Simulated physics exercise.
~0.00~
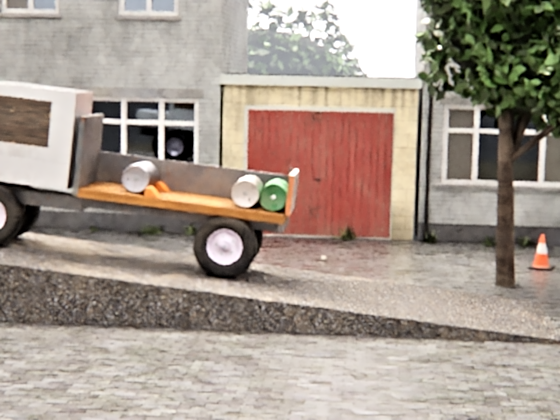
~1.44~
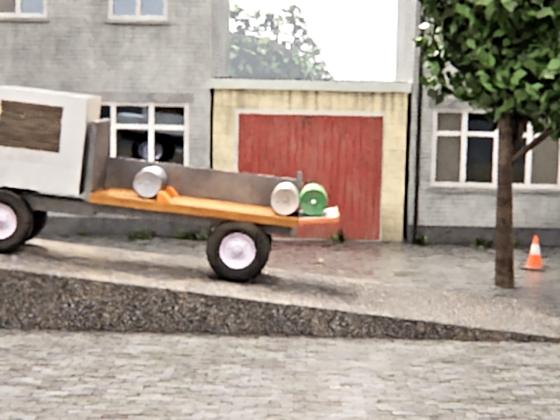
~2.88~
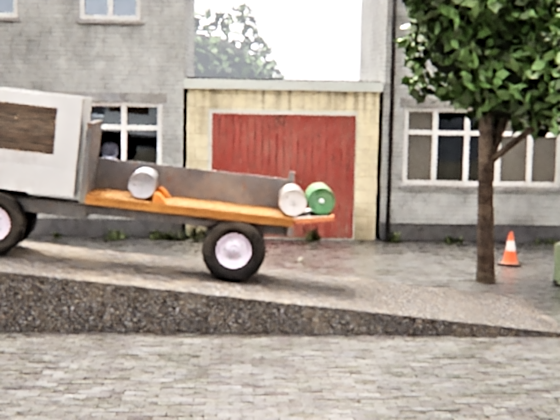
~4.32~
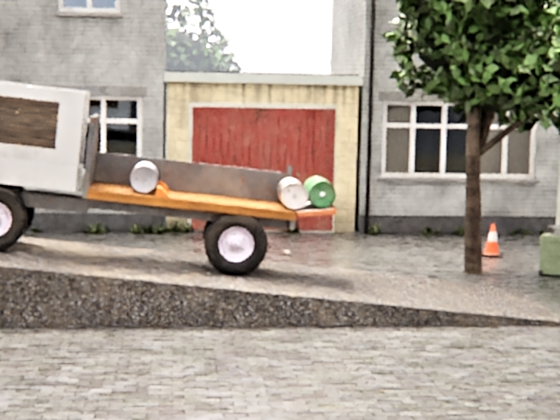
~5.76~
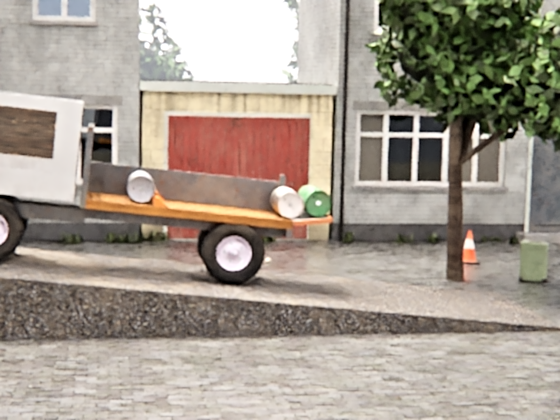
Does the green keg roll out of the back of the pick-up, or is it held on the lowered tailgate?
The green keg is held on the lowered tailgate. It rolls right as the gate comes down, then comes to rest near the free edge without dropping off.
